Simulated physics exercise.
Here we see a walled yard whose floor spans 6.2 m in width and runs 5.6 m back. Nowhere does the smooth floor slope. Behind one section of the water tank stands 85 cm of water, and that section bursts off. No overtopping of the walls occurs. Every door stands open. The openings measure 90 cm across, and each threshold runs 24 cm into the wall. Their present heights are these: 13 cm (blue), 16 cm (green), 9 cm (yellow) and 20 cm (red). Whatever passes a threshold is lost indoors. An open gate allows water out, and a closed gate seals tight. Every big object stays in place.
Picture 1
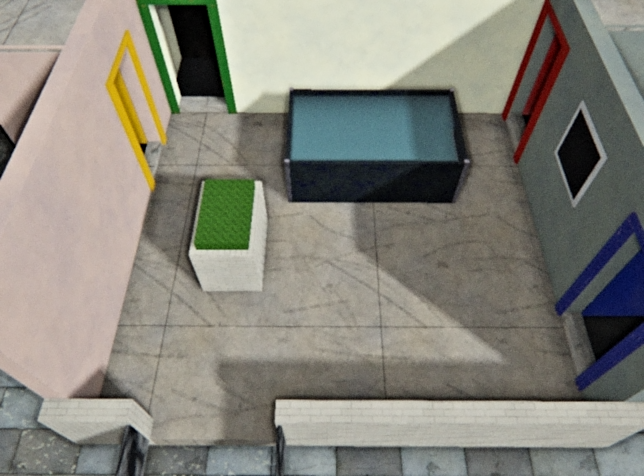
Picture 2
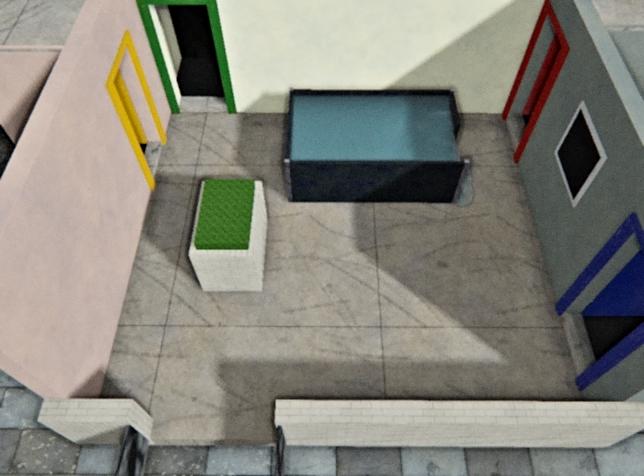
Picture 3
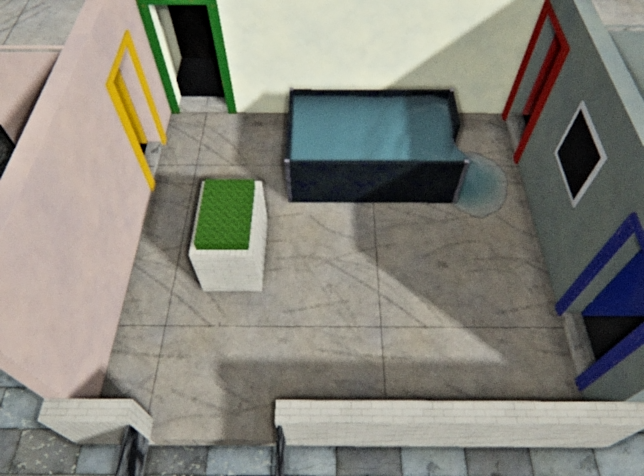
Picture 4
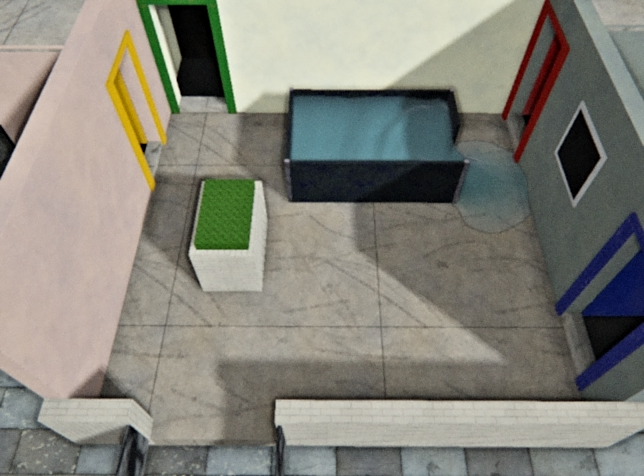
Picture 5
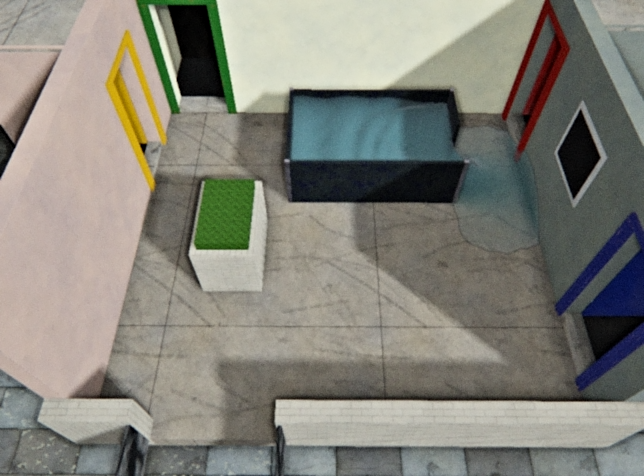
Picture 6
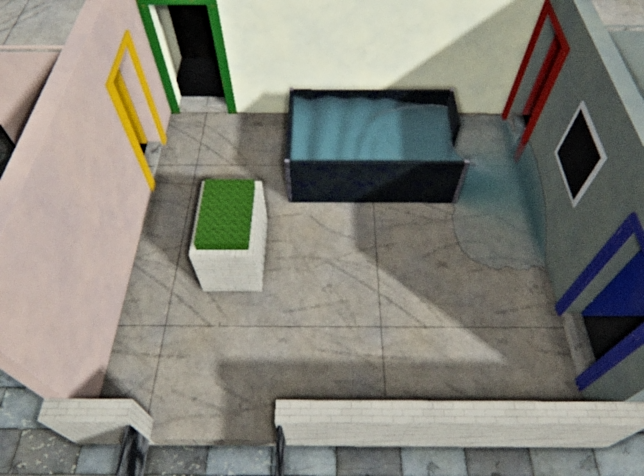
Dark rectangular water tank opening at its right end, with water pouring out and spreading across the floor along the grey wall.
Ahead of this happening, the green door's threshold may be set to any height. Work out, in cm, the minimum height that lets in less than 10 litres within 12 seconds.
I would say 15 cm.
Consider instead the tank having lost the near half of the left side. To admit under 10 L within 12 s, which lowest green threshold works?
A height of around 24 cm.
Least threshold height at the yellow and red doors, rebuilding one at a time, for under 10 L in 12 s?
Close to 11.0 cm (yellow) and close to 30 cm (red).
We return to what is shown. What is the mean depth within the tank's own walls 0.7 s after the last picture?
Around 63 centimetres.
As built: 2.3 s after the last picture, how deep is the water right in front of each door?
Lab note, depth in cm: Blue 8; green 3; yellow 0; red 24.
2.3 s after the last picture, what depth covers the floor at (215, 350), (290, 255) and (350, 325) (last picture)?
Depths of roughly 0 cm, 0 cm and 0 cm, in that order.
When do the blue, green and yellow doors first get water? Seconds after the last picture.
Blue: 0.4 s; green: 2.2 s; yellow: 3.0 s.
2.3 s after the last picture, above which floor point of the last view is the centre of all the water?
The water is centred near (407, 193).
Then, 0.7 s after the last picture water covers 15 % of the floor, deepest (56 cm) near (521, 188); it has not reached the green door.
Then, 2.3 s after the last picture water covers 45 % of the floor, deepest (39 cm) near (521, 188); 3 cm at the green door, 0 litres in over its 16 cm threshold.
Then, 11.3 s after the last picture water covers 100 % of the floor, deepest (17 cm) near (180, 119); 14 cm at the green door, 6 litres in over its 16 cm threshold.
At the green door as built, the water peaked near 14 cm, 11.3 s after the last picture.
With a threshold of 13 cm, 19 litres would have come in within the 12 s; with 18 cm, 3 litres. So under 10 litres takes about 15 cm.
